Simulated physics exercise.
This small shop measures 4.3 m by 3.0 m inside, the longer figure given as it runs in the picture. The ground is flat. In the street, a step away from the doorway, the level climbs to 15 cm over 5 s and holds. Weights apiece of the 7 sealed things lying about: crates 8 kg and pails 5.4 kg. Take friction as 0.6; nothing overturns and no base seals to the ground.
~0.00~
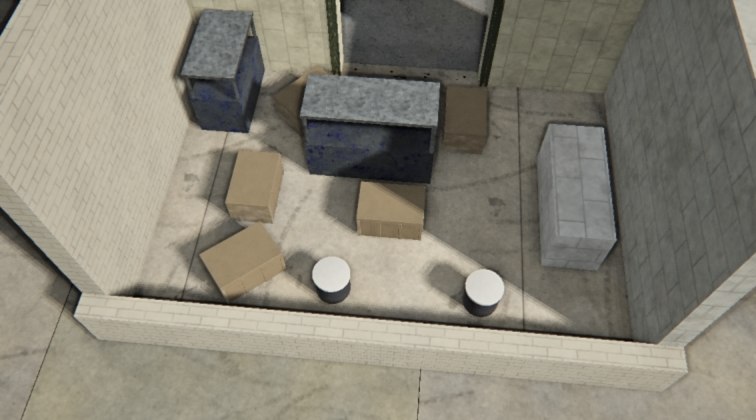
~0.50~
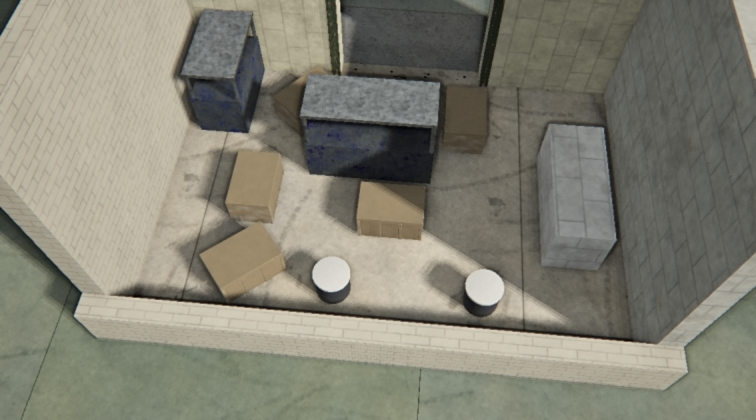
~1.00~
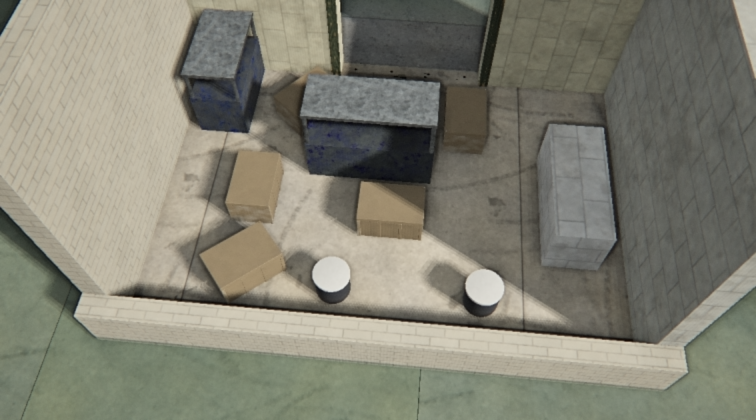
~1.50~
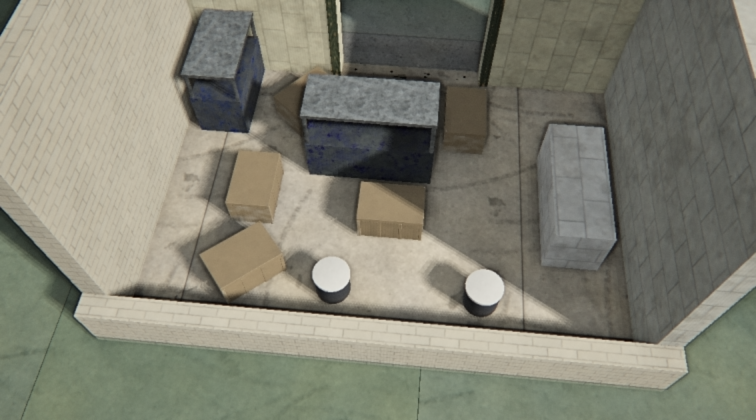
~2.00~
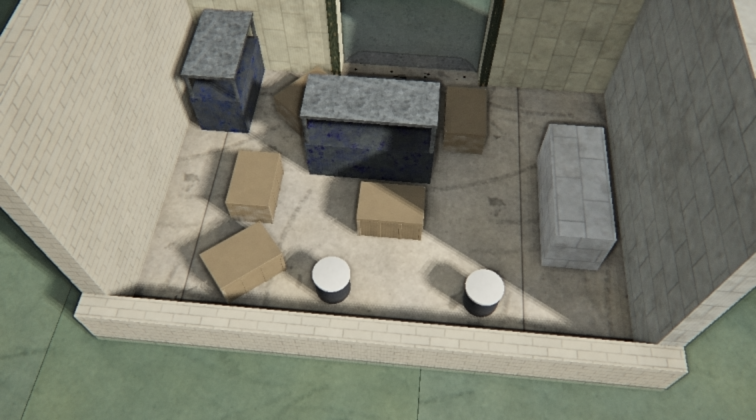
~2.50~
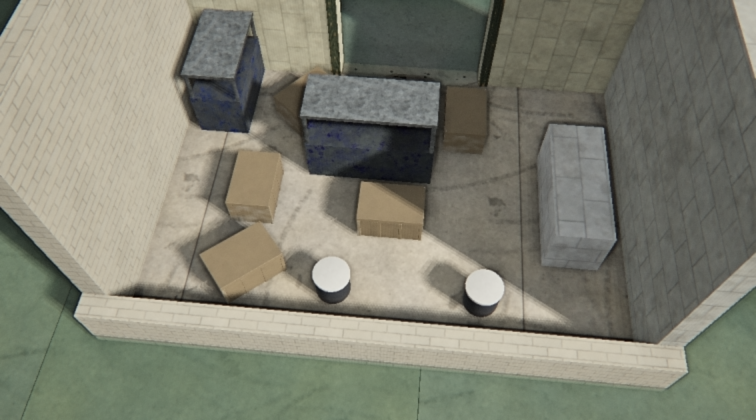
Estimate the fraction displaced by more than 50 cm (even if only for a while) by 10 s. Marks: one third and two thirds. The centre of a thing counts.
That comes to not even a third.
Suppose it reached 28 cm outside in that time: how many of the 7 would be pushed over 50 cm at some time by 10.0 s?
In that case 5 of them.
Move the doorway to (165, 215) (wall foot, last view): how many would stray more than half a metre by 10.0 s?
Then 6.
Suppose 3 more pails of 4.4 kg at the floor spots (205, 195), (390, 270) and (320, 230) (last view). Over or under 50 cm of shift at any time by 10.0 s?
In turn: Past it, short of it, under.
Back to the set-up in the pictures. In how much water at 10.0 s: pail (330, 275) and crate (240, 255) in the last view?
About 5 and 4 cm.
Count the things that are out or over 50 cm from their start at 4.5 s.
0 of them.
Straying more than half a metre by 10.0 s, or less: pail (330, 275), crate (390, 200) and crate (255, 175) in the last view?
In turn: Less, under, short of it.
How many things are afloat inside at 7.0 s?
I count 1.
After 3.5 s 0 of 7 are over 50 cm from their spots; 0 afloat.
After 4.5 s 0 of 7 are over 50 cm from their spots; 0 afloat.
After 7.0 s 1 of 7 are over 50 cm from their spots; 1 afloat.
After 10.0 s 1 of 7 are over 50 cm from their spots, and 1 have been at some point; 3 afloat.
